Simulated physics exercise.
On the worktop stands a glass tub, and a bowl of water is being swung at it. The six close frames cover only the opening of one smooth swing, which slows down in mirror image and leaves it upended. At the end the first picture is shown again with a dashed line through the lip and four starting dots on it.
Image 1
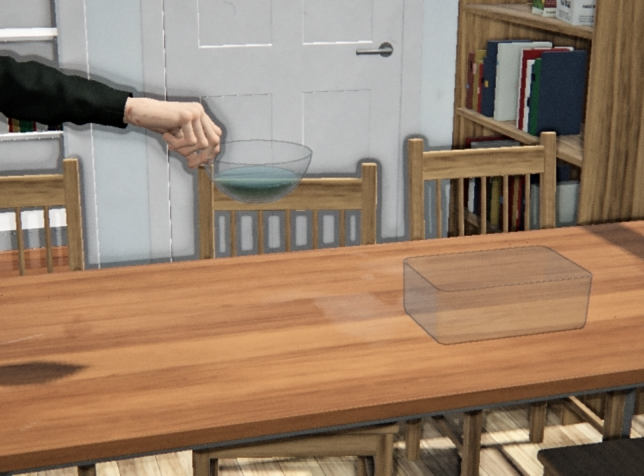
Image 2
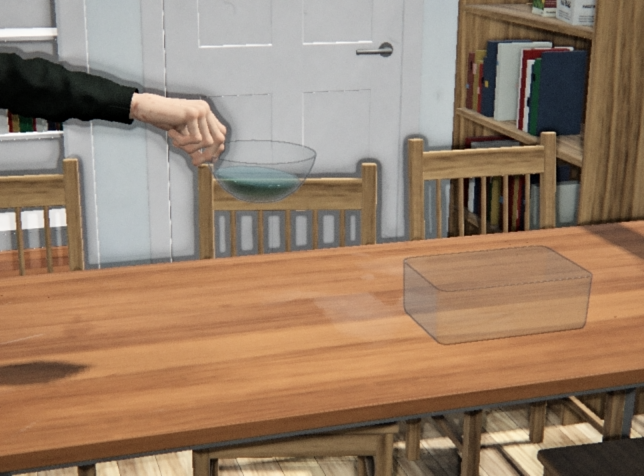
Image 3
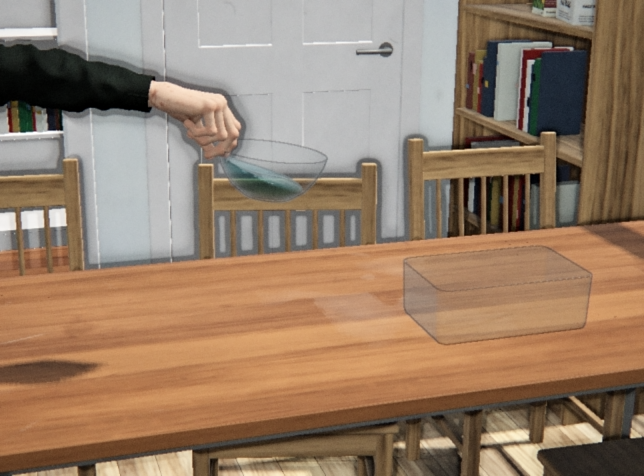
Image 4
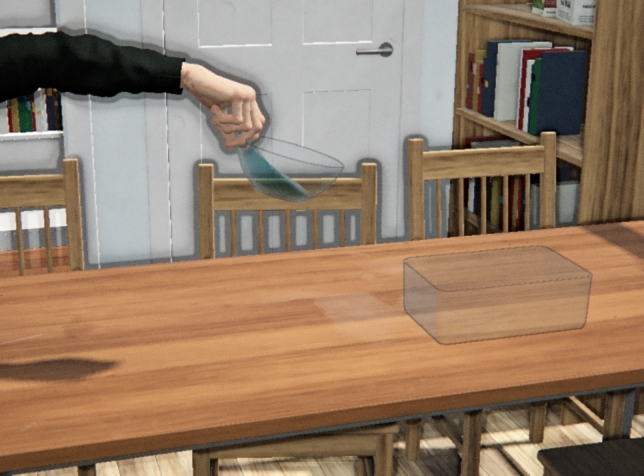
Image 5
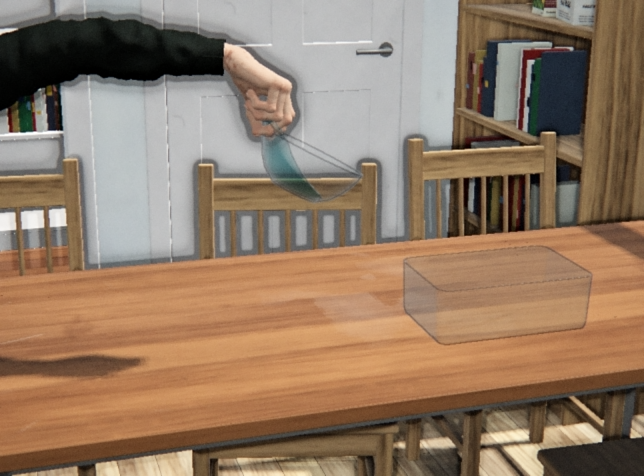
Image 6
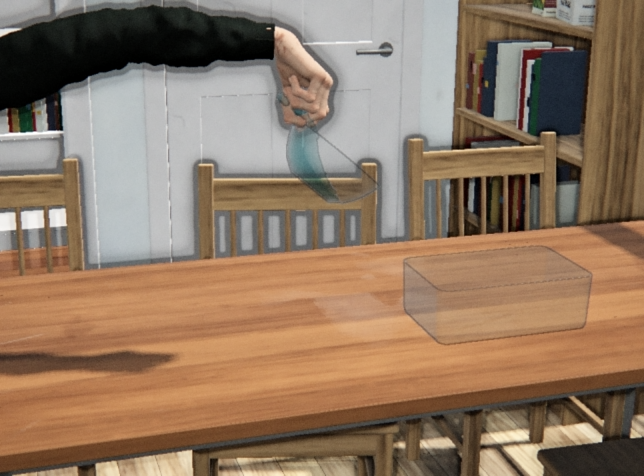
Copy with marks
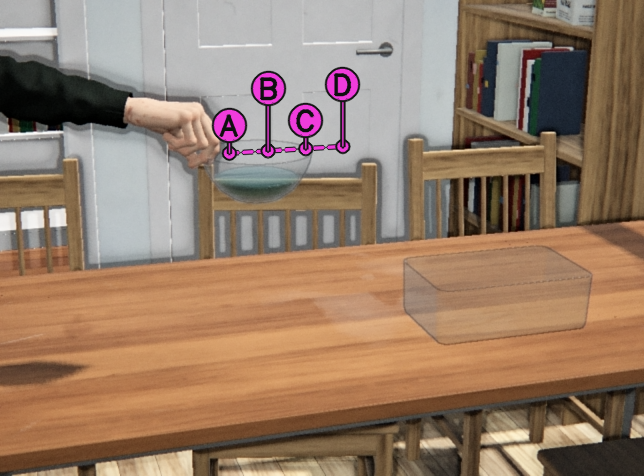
A hand in a dark sleeve, reaching in from the left, holds a clear glass bowl of bluish-green water above a long wooden table, seen from a still, slightly raised viewpoint. A clear rectangular tub stands on the right of the tabletop, with wooden chairs, a pale door and bookshelves behind. The arm moves the bowl rightward, tilting it increasingly steeply as the water shifts inside.
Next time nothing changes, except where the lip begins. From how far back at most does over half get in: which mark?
The answer is place B.
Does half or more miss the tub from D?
No, that is safe.
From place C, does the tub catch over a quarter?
Yes.
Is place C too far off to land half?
No, not at all.
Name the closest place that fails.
A it is.
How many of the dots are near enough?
Three.
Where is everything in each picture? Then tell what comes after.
Upright, lip at (308, 148); tub from (435, 344) to (584, 326); nothing has left yet.
Upright, lip at (312, 150); nothing has left yet.
Tipped about 7°, lip at (323, 154); nothing has left yet.
Tipped about 16°, lip at (340, 161); water is over the rim, down to (246, 139).
Tipped about 28°, lip at (358, 171); water is over the rim, down to (277, 132).
Tipped about 41°, lip at (375, 182); water is over the rim, down to (307, 126).
On the marked copy, A at (229, 153); B at (268, 150); C at (305, 148); D at (342, 146).
With A, about 34 % lands in the tub, 61 % falls short and 5 % goes beside or beyond.
With B, about 72 % lands in the tub, 19 % falls short and 9 % goes beside or beyond.
With C, about 72 % lands in the tub, 6 % falls short and 22 % goes beside or beyond.
With D, about 67 % lands in the tub, 7 % falls short and 27 % goes beside or beyond.
